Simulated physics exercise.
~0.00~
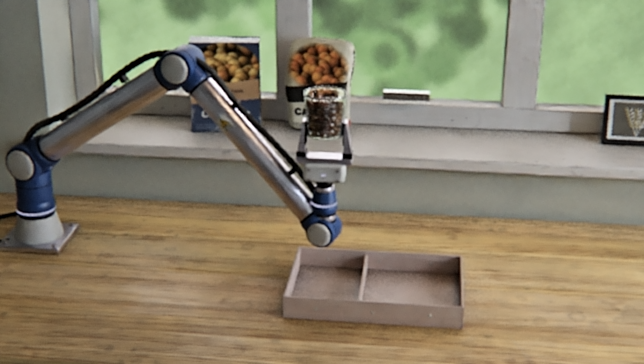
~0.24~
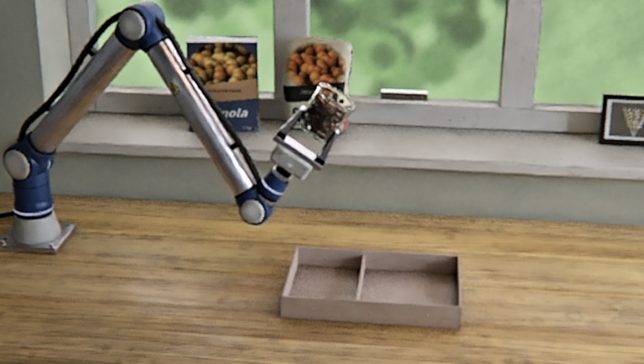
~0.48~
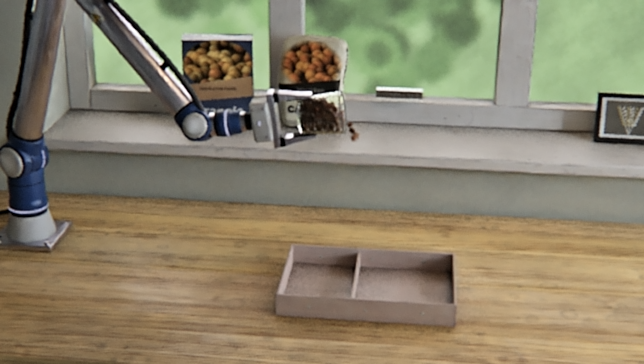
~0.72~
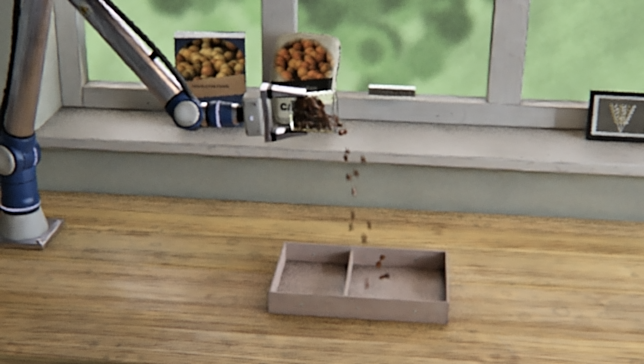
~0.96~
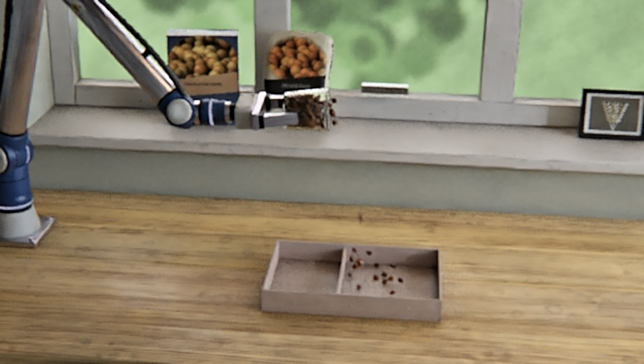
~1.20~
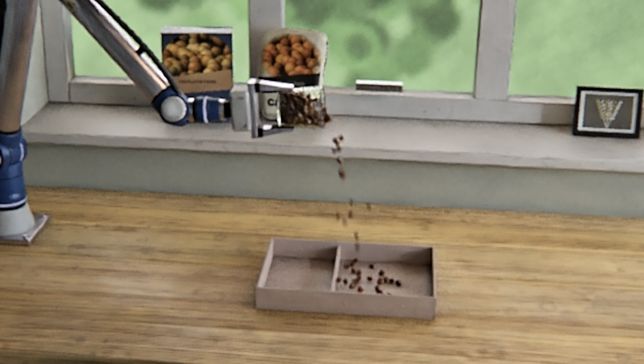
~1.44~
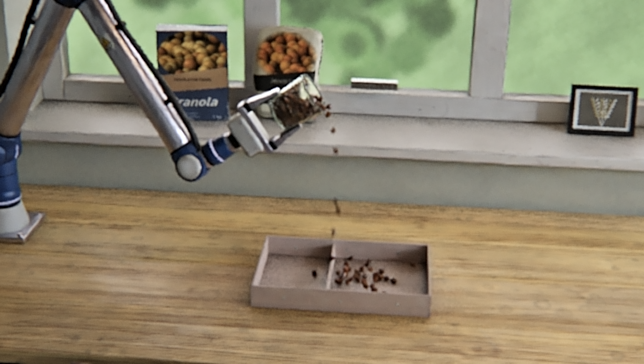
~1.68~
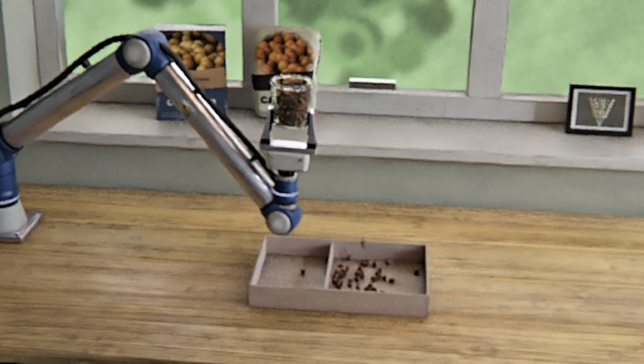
A robot arm tipped a clear tumbler of brown pellets over on its side, spilling some into the right part of a divided tray on the wooden table, then turned it upright again with most of the pellets still inside.
